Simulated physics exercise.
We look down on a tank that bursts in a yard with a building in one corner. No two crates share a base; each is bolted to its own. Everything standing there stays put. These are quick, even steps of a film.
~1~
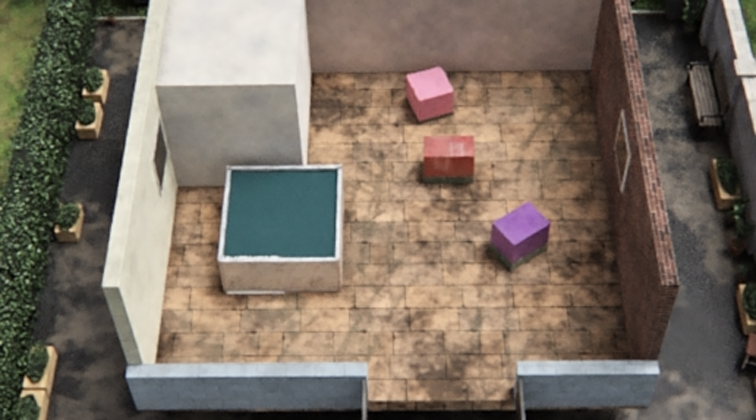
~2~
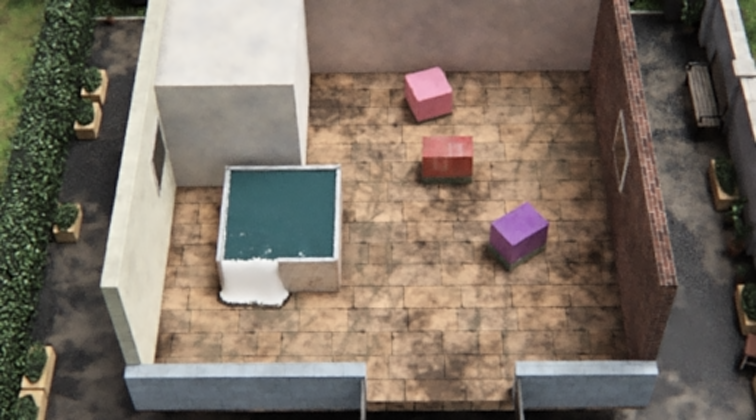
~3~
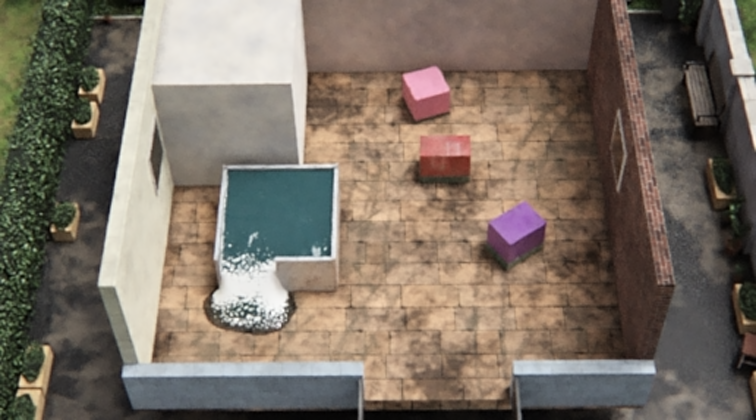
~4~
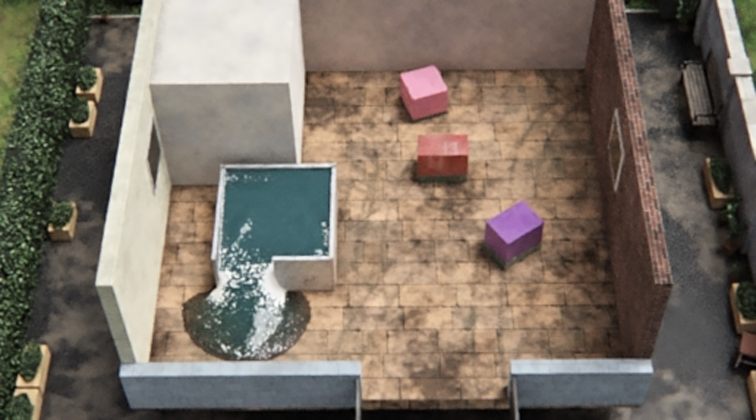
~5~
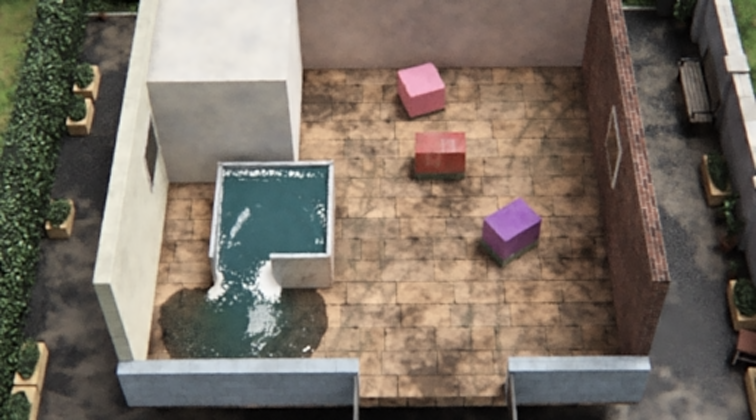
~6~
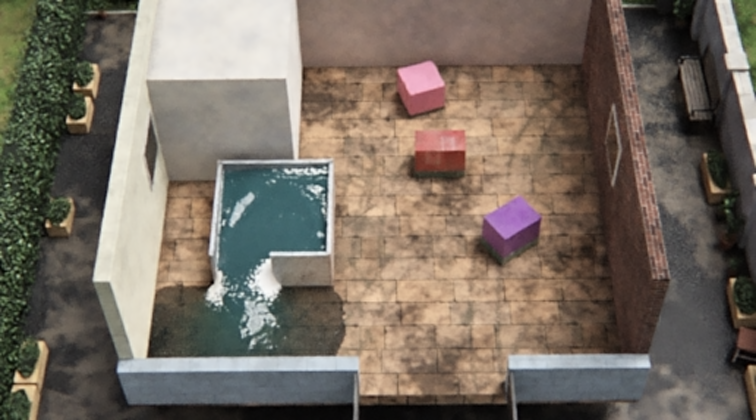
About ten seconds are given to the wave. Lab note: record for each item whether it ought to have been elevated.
Result: The red crate is unaffected by the water, the purple crate is unaffected by the water, the pink crate is unaffected by the water.
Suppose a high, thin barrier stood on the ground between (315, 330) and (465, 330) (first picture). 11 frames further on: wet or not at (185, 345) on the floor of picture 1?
There: Under water.
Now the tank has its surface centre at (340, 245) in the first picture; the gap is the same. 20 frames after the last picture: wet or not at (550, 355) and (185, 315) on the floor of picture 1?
Taking the spots in order: Swamped, swamped.
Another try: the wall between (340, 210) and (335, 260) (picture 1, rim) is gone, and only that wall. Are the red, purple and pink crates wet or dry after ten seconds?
In my view the red crate is never reached; as for the purple crate, it gets reached; the pink crate gets reached.
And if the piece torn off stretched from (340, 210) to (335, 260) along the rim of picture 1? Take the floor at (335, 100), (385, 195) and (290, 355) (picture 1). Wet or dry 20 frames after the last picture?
Order as asked: Untouched, untouched, untouched.
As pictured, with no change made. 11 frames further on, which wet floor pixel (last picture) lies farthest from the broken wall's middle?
Point: (518, 380) in the last picture's pixels.
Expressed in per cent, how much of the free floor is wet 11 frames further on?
Close to 25 %.
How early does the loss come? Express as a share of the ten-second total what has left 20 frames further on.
About 25 per cent.
A moment on, water covers 15 % of the floor; the red crate not reached, the purple crate not reached, the pink crate not reached.
Next, water covers 25 % of the floor; the red crate not reached, the purple crate not reached, the pink crate not reached.
Then, water covers 50 % of the floor; the red crate not reached, the purple crate water round its plinth, the pink crate not reached.
Later, water covers 70 % of the floor; the red crate water round its plinth, the purple crate water round its plinth, the pink crate water round its plinth.
In the end, water covers 90 % of the floor; the red crate stayed above the water, the purple crate stayed above the water, the pink crate stayed above the water.
